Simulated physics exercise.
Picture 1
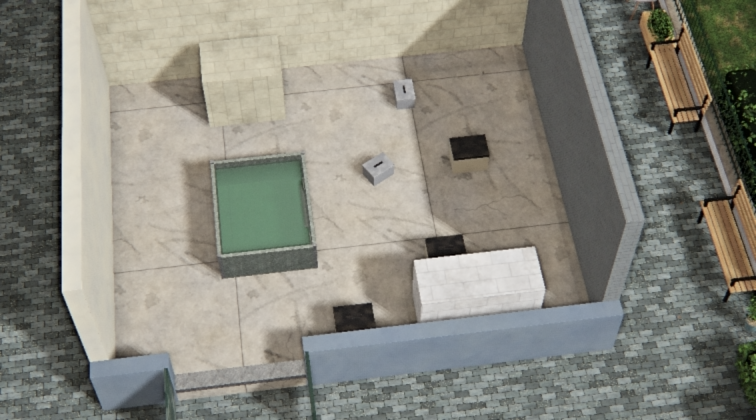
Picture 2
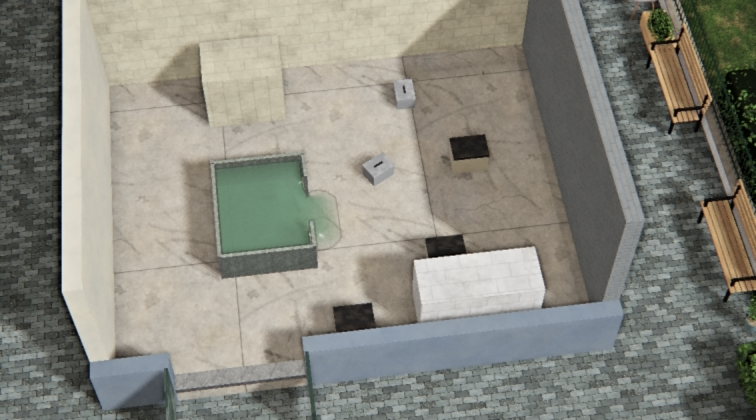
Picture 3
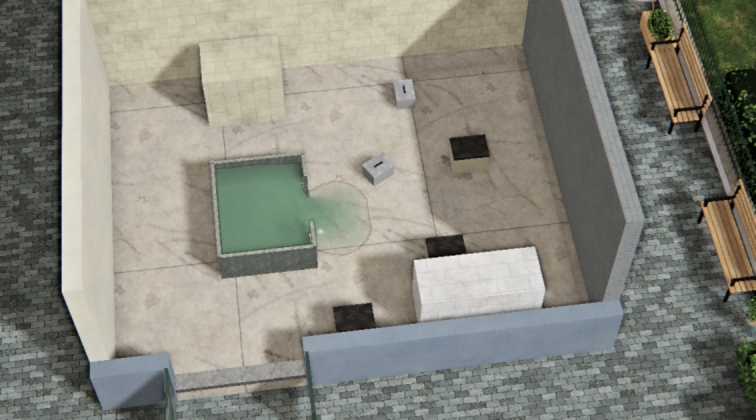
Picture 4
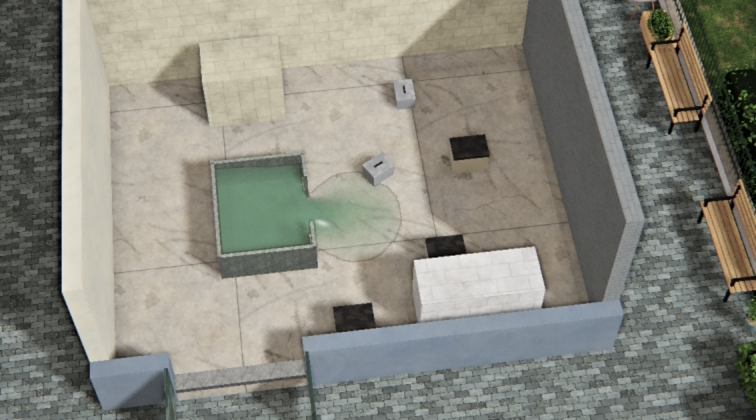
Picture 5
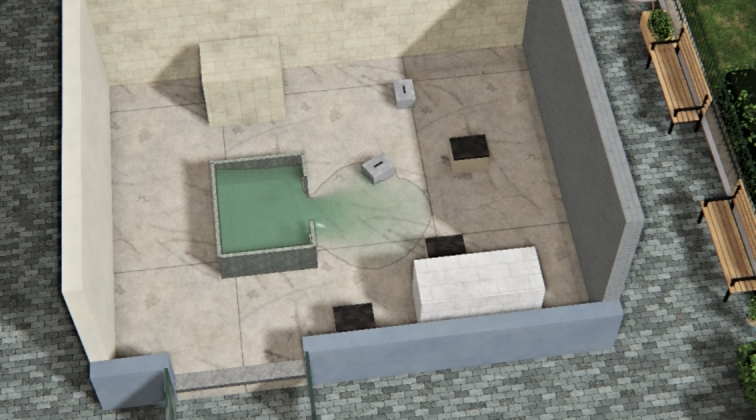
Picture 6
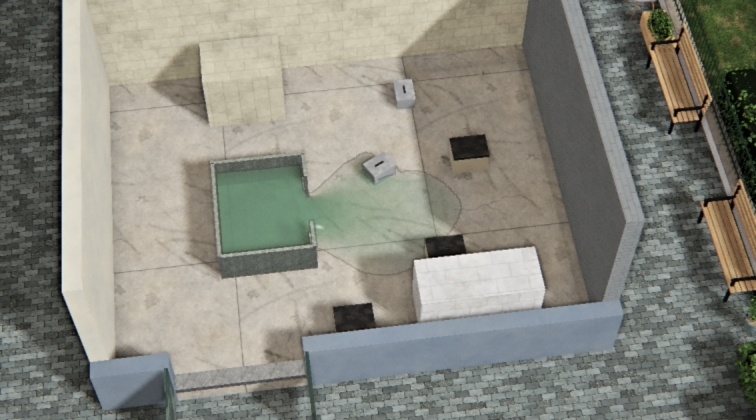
In a walled courtyard scattered with boxes and dark slabs, green water broke out of the right side of a raised pool and spread across the paving to the right, while the boxes stayed put.
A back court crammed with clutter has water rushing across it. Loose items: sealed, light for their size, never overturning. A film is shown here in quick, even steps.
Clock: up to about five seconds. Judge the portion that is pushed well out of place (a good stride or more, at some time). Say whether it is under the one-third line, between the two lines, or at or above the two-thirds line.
I expect the share pushed well aside to be a third to two thirds.
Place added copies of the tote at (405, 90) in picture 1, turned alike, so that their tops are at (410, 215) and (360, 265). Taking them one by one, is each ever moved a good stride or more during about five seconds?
Sequence: Knocked aside; scarcely shifts.
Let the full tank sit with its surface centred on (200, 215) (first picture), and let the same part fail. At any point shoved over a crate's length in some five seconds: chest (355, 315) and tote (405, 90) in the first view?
The first one fell short, the second fell short.
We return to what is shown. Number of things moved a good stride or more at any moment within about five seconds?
By my reckoning the answer is 3.
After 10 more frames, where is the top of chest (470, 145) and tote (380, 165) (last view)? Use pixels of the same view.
The first top is close to (529, 120) and the second close to (447, 112).
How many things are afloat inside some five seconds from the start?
It adds up to 2.
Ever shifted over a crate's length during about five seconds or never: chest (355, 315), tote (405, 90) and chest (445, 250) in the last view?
Object by object as listed: Kept nearby, then kept nearby, then got well clear.
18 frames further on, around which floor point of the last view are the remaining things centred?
That averages to about (458, 181) on the floor.
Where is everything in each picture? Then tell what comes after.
In the first frame, a tote at (378, 165), on the bottom; a chest at (354, 317), on the bottom; 0 of 5 have shifted.
In the second frame, a tote at (378, 165), on the bottom; a chest at (354, 317), on the bottom; 0 of 5 have shifted.
In the third frame, a tote at (378, 165), on the bottom; a chest at (354, 317) rests on the ground; 0 of 5 have shifted.
In the fourth frame, a tote at (378, 165), on the bottom; a chest at (354, 317) rests on the ground; 0 of 5 have shifted.
In the fifth frame, a tote at (378, 165) rests on the ground; a chest at (354, 317), on the bottom; 0 of 5 have shifted.
In the sixth frame, a tote at (379, 164), on the bottom; a chest at (354, 317) rests on the ground; 0 of 5 have shifted.
A moment on, 0 of 5 are well off their spots; 0 afloat.
Next, 3 of 5 are well off their spots; 0 afloat.
Later, 3 of 5 are well off their spots; 2 afloat.
In the end, 3 of 5 are well off their spots, and 3 have been at some point; 2 afloat.
